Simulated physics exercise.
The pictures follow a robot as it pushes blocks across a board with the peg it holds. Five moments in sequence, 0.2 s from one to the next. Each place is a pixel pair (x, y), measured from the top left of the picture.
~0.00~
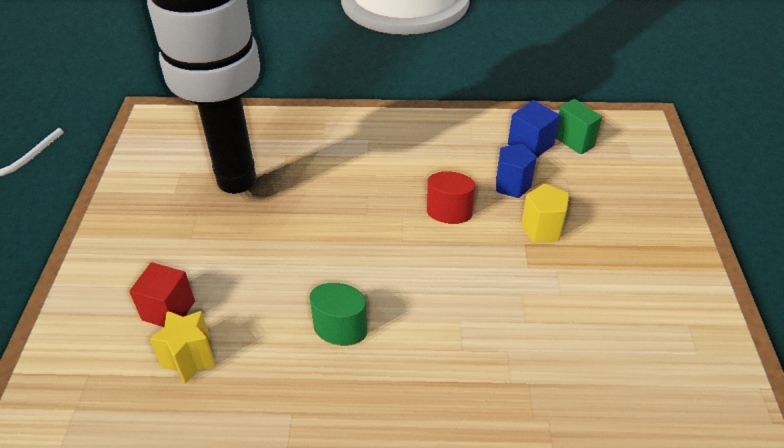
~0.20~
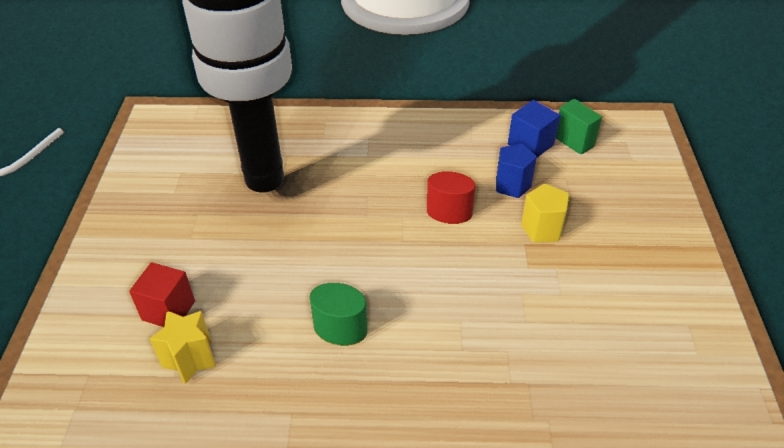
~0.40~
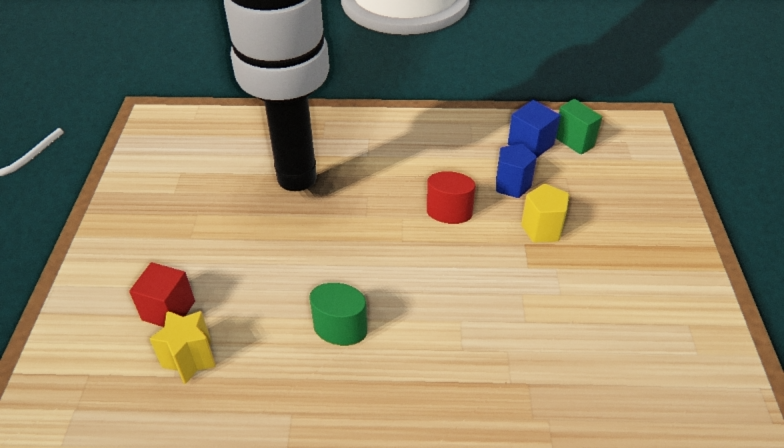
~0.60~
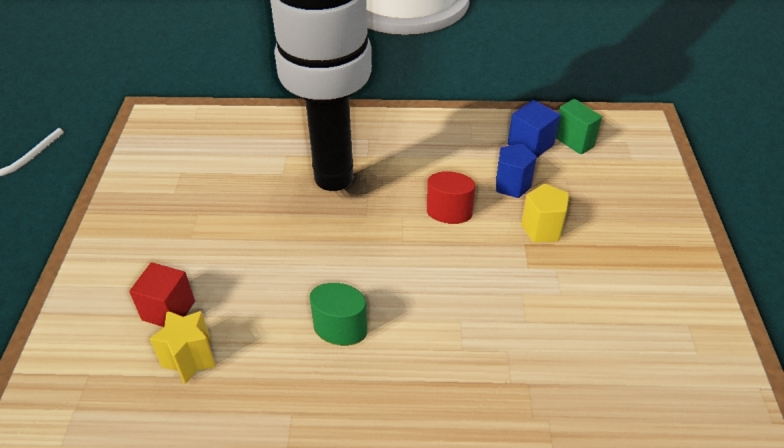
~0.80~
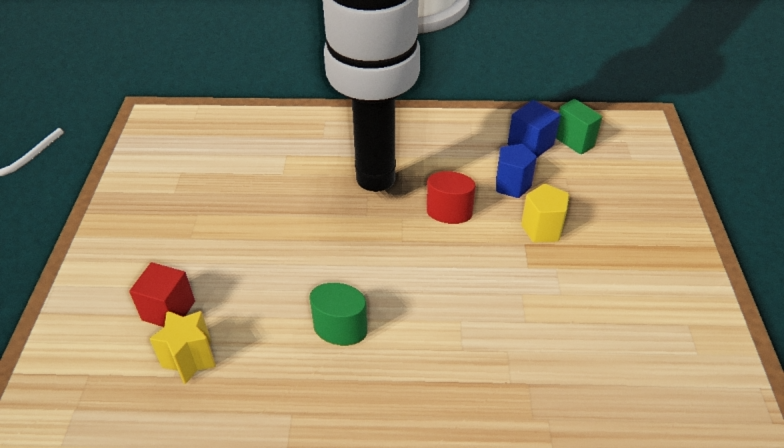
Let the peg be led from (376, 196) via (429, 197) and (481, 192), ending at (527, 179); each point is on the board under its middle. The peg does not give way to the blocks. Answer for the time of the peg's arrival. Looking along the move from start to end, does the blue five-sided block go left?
My answer is yes.
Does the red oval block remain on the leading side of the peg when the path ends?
Short answer: No.
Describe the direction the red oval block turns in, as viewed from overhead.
It ends up turned clockwise.
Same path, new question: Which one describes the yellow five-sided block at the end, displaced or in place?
It gets no push and keeps its place.
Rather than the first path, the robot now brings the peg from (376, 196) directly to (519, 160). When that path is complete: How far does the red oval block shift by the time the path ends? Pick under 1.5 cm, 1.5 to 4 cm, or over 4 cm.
Covers under 1.5 cm.
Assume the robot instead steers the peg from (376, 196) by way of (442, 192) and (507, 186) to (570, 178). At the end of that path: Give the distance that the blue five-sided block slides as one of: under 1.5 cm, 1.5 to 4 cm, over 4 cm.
It ends farther than 4 cm from its spot.
The first path, step by step. One third of the way, peg (430, 181); red oval block (467, 185).
Two thirds of the way, peg (483, 176); red oval block (496, 191), turned 70° clockwise; blue five-sided block (521, 154).
At the end, peg (530, 163); red oval block (496, 191), turned 70° clockwise; blue five-sided block (562, 138), turned 30° anticlockwise; blue square block in place; yellow five-sided block in place.
